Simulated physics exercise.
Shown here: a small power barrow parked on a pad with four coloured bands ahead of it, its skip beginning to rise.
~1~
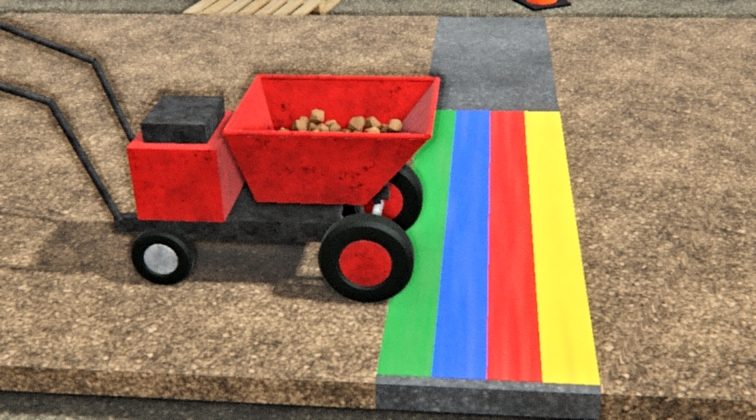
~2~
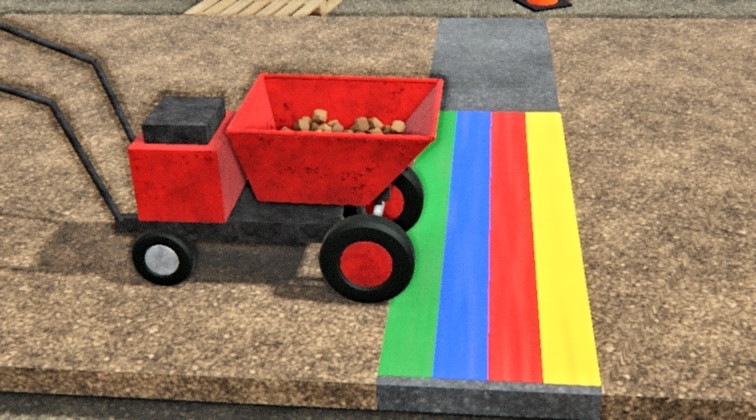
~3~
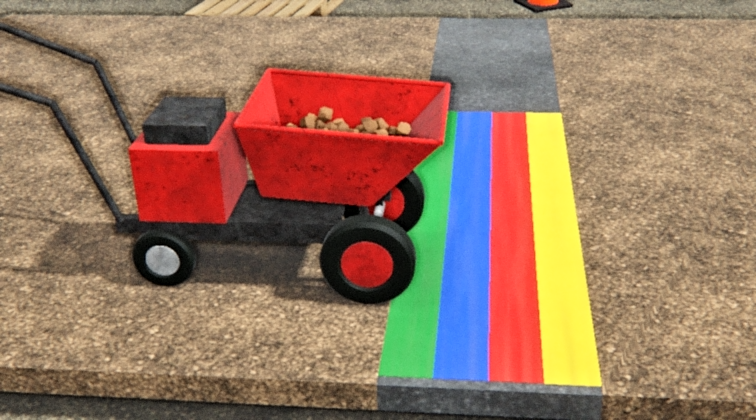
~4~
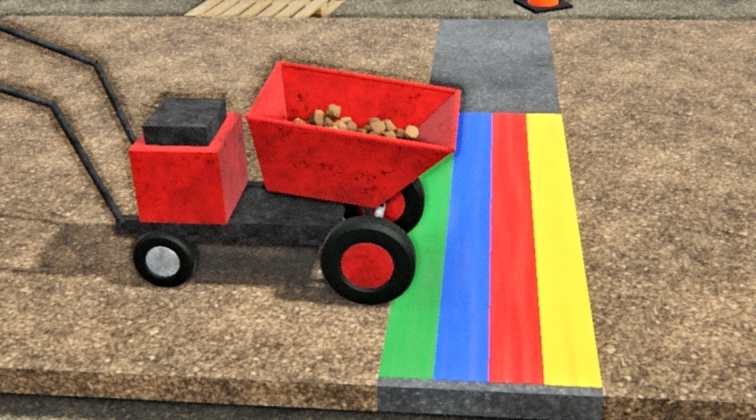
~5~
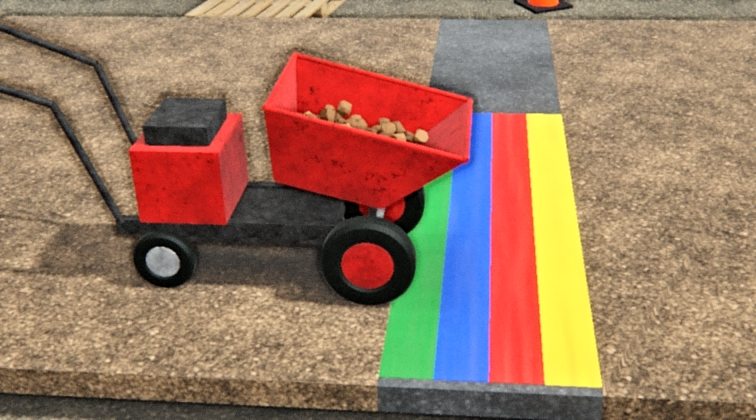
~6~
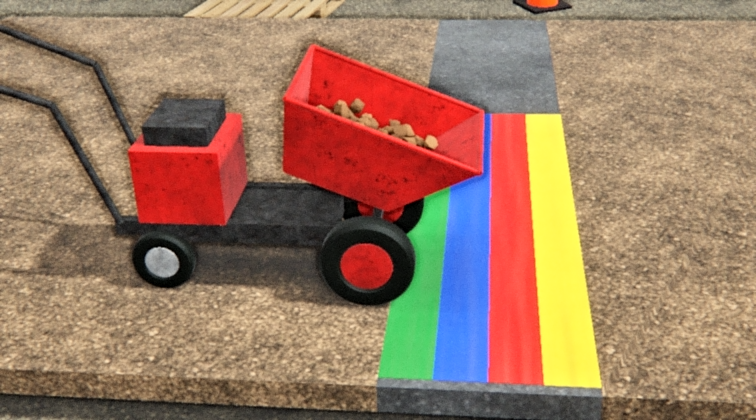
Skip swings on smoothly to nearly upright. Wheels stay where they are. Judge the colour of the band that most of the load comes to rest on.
Most of it rests on the yellow band.
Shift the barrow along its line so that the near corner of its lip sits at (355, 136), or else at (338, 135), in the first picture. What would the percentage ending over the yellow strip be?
First try: Around 10 %; second try: Around 10 %.
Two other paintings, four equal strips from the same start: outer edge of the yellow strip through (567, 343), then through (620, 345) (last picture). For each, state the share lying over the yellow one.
Shares: About 30 per cent; about 40 per cent.
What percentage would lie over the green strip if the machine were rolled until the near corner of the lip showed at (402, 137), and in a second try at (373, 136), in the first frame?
The first spot yields roughly 0 percent, the second roughly 0 percent.
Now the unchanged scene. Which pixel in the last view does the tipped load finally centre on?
Resting centre, last frame: Roughly (573, 266).
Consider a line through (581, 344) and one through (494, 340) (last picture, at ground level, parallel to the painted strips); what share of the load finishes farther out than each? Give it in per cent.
I'd say about 40 and about 80 in a hundred.
Shortly afterwards, skip tipped steeply; the whole lot in the skip.
Next, skip tipped right over; the bulk in the skip; a little over the red strip; a little over the yellow strip; only a few off the paint.
Some moments later, skip tipped right over; near a quarter in the skip; a little over the red strip; near a third over the yellow strip; near a third off the paint.
In the end, skip tipped right over; near a quarter in the skip; none at all over the green strip; none at all over the blue strip; a little over the red strip; near a third over the yellow strip; near a third off the paint.
